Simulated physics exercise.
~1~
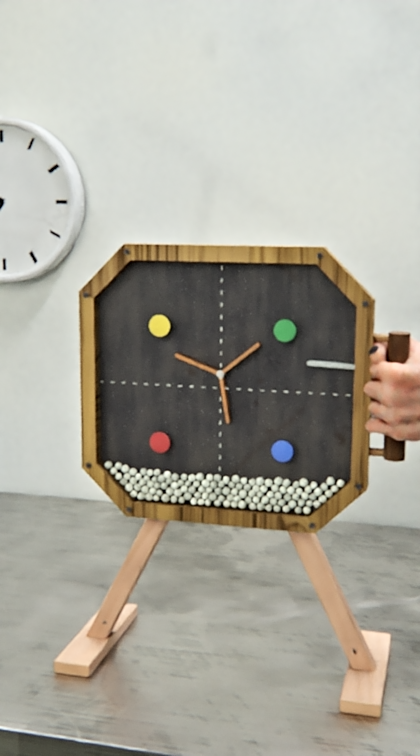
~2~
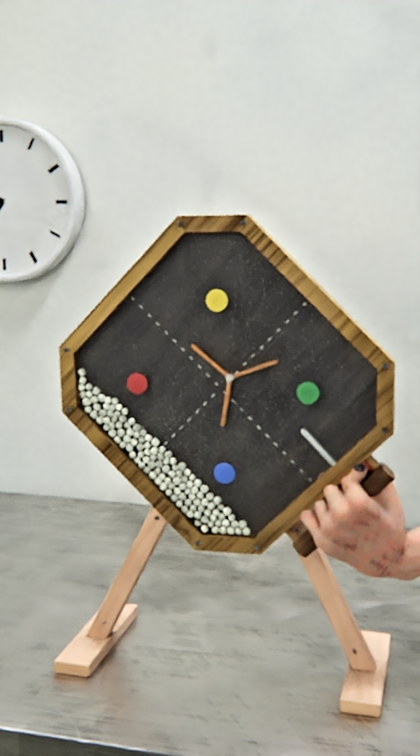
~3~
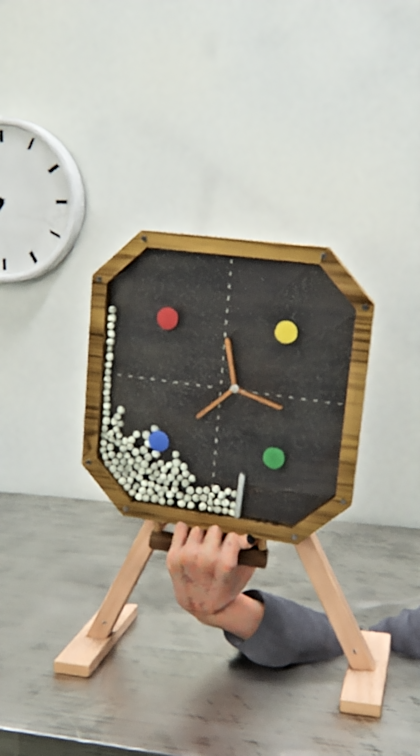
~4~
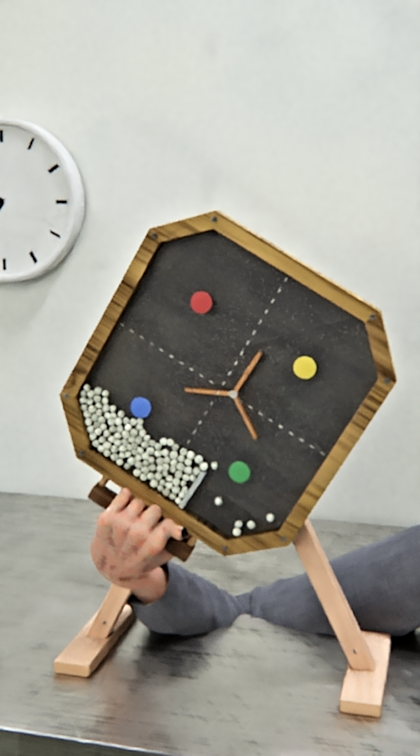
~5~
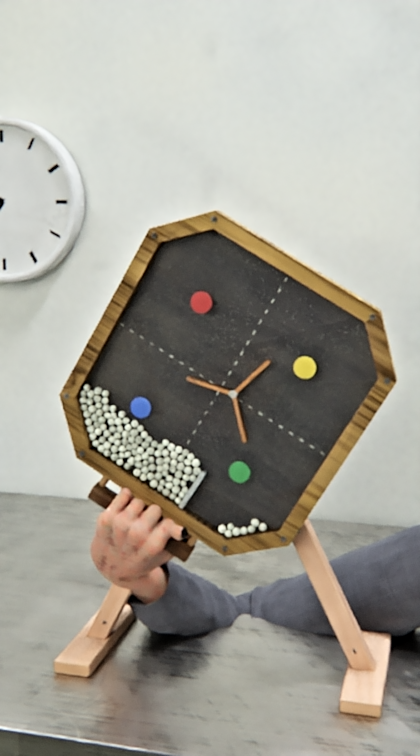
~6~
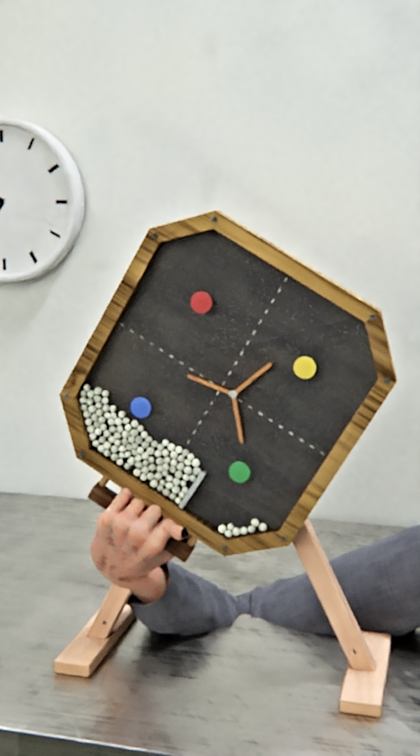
A wood-framed, eight-sided flat case with a dark face stands on two wooden legs on a grey table, seen from the front against a pale wall with a clock. Dashed lines divide it into quarters with yellow, green, red and blue stickers, and pale round pellets lie along the bottom. A hand grips the right-side handle and turns the case clockwise, swinging the handle underneath to the lower left. The pellets slide and heap around blue, and a few spill past a short bar while the three-armed orange spinner turns. Finally the case rests tilted, most pellets in the blue quarter, fewer in green.
